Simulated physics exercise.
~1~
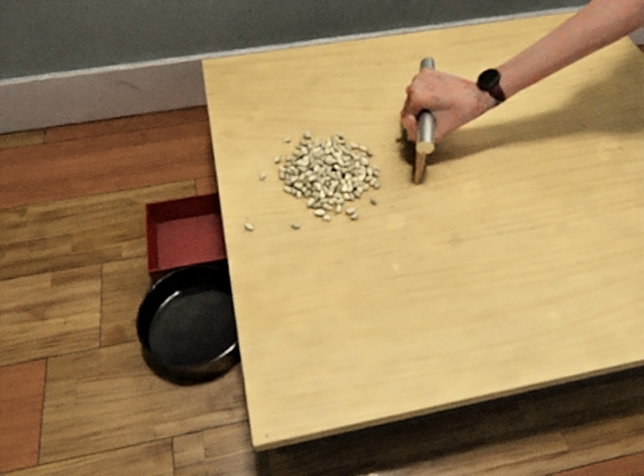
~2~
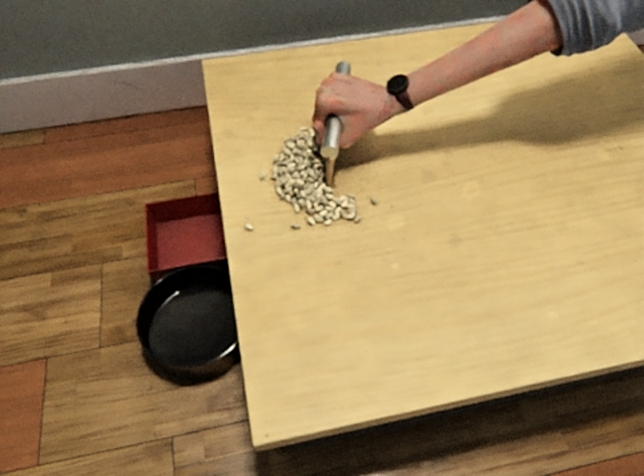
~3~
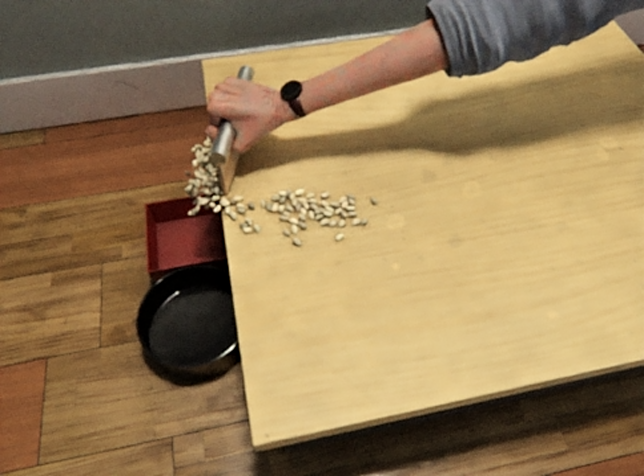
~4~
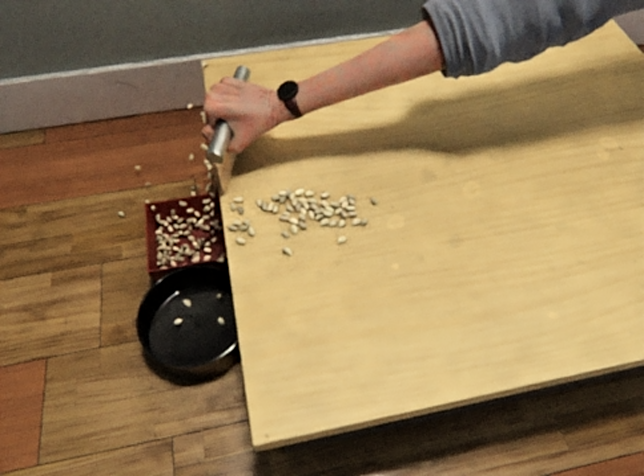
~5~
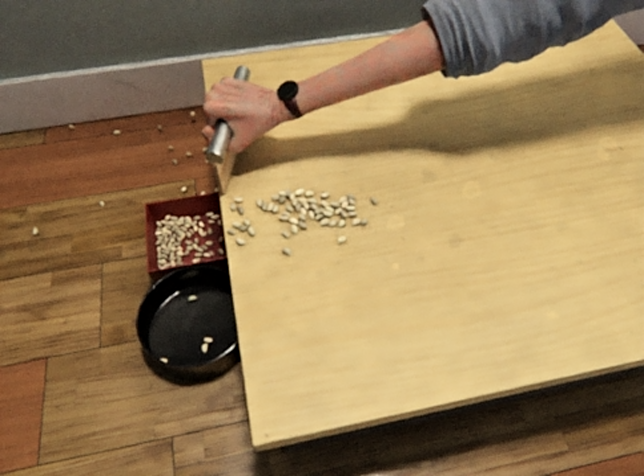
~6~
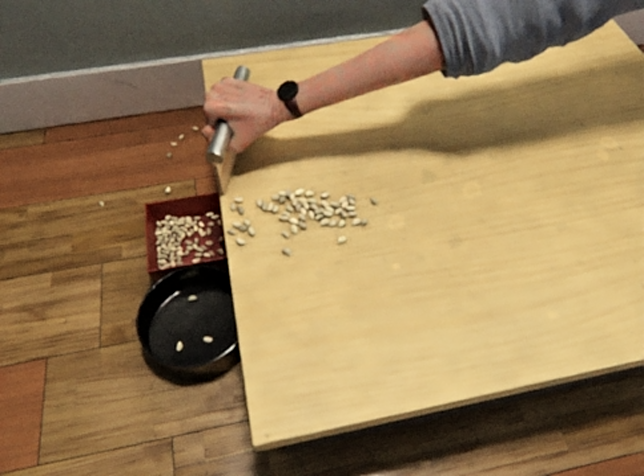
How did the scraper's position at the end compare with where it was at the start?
At the start the scraper was on the board to the right of the bean pile, and by the end it was farther left, at the board's left edge above the red tin.
A hand with a black watch swept a scraper left through a pile of white beans on a wooden board and stopped at the edge. About half dropped into the red tin, some scattered on the floor, and many stayed on the board.
